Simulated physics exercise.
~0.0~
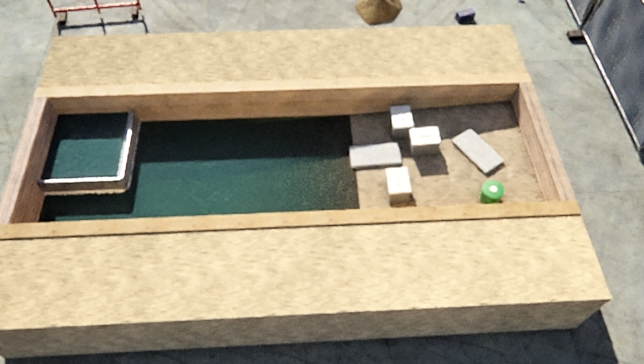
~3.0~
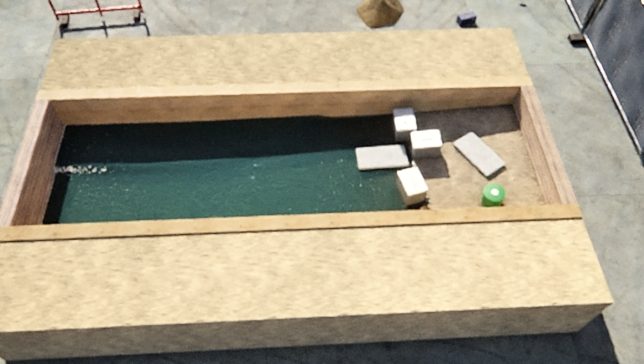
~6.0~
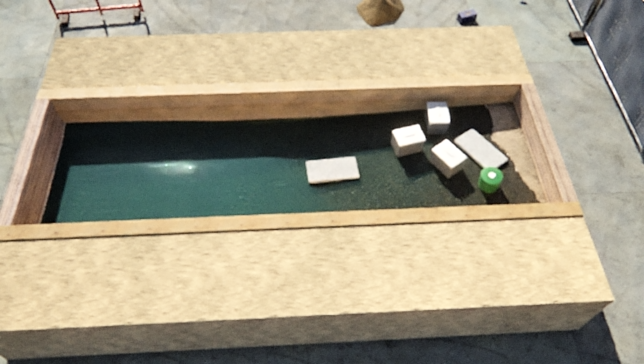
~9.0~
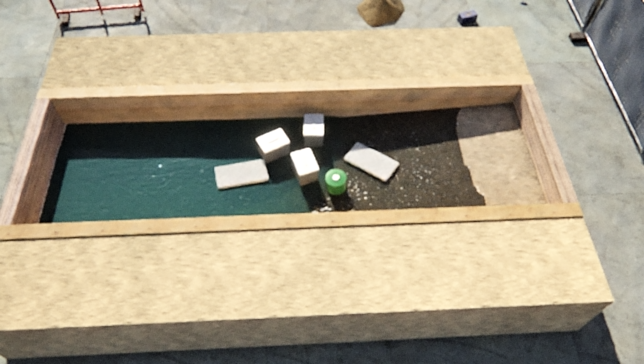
Penned water surges right up the sandy slope, then carries the blocks and green tub left.
